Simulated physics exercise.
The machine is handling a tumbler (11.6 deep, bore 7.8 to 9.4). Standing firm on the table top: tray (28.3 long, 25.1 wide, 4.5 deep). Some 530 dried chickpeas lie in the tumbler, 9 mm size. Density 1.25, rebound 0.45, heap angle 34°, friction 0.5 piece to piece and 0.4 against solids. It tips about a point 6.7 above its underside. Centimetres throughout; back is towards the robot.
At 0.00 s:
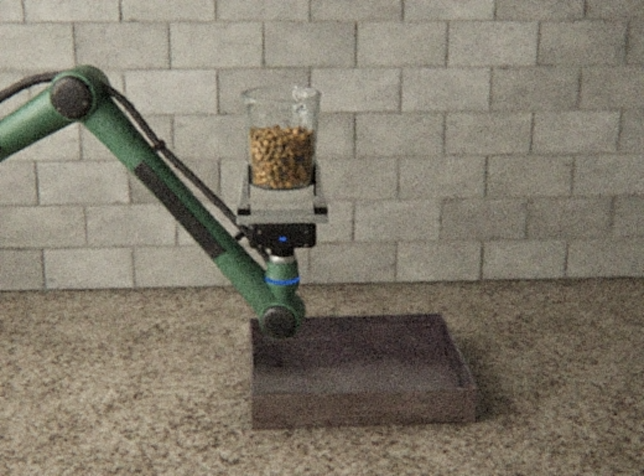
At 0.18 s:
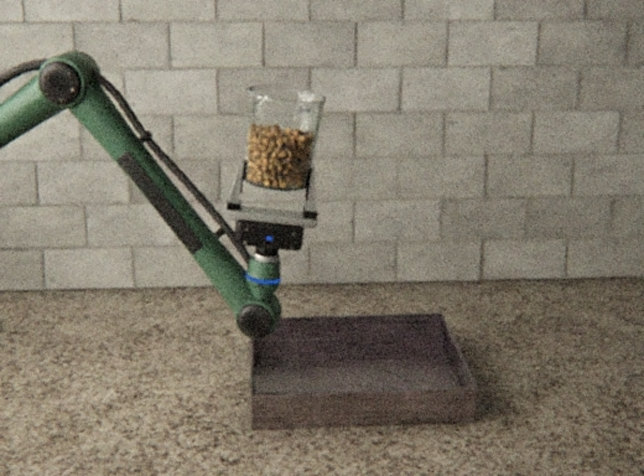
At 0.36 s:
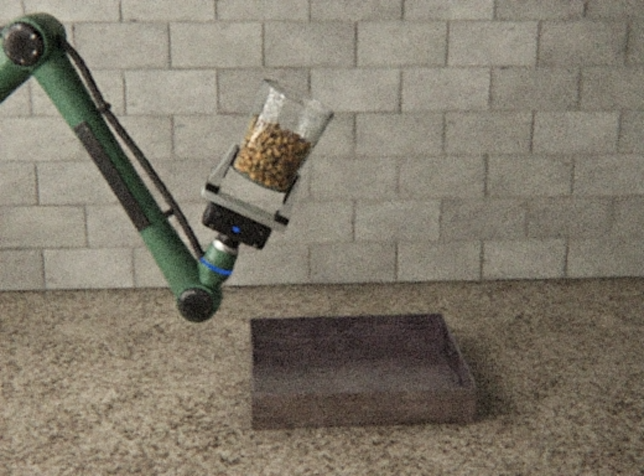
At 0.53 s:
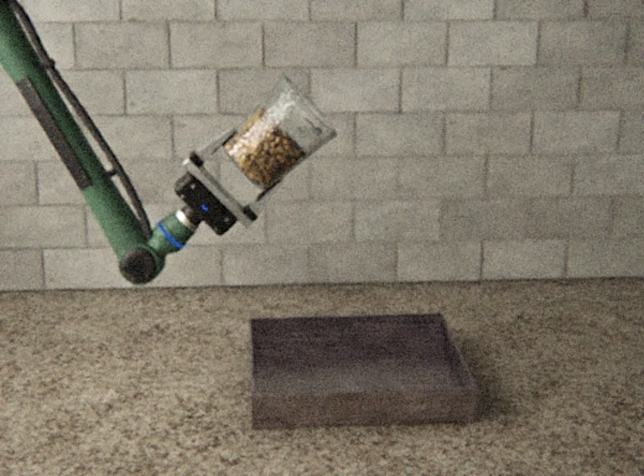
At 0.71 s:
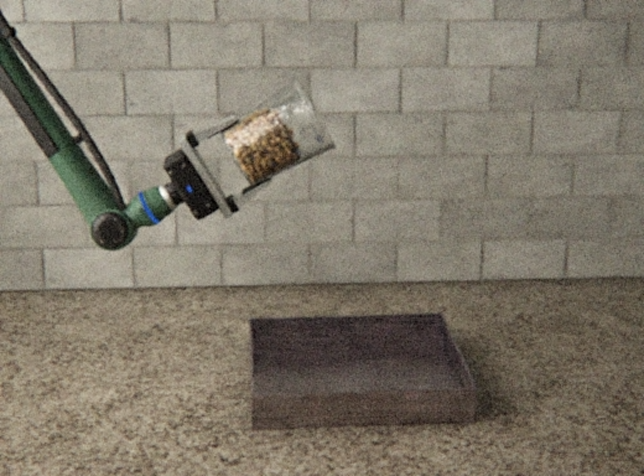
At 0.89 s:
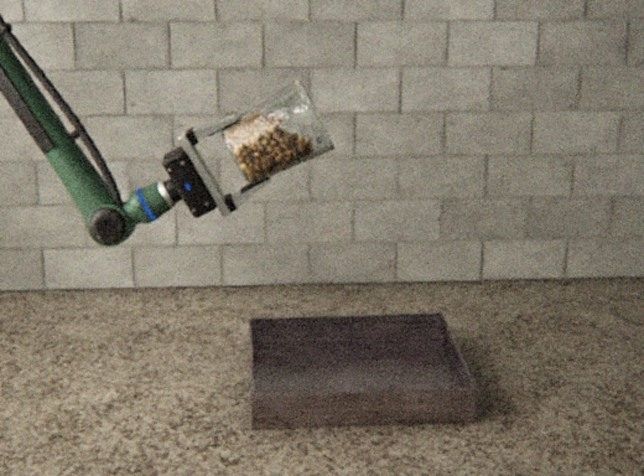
A green robot arm tilts a clear tumbler of chickpeas to the right above a tray.
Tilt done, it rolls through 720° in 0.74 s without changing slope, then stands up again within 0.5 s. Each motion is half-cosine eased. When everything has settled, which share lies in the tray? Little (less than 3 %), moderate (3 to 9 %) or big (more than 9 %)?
Share in the tray: Little (less than 3 %).
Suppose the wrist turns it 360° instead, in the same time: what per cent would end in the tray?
In that case some 0 per cent.
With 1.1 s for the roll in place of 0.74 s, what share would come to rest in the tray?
It would be near 0 per cent.
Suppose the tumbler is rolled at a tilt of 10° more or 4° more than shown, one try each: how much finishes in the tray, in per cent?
Some 5 and 0 per cent.
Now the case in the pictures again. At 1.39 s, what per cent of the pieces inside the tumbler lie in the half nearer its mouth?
Some 25 per cent.
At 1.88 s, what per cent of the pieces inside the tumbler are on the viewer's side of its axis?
Some 50 per cent.
By 1.39 s, tipped 62°, highest piece 40 above the table; 528 in the tumbler, 1 in flight or on a rim.
By 1.88 s, tipped 31°, highest piece 37 above the table; 527 in the tumbler, 2 in the tray.
By 2.33 s, upright, highest piece 38 above the table; 527 in the tumbler, 2 in the tray.
By 3.03 s, upright, highest piece 38 above the table; 527 in the tumbler, 2 in the tray.
Final count, 527 in the tumbler, 2 in the tray. That is 0 % in the tray.
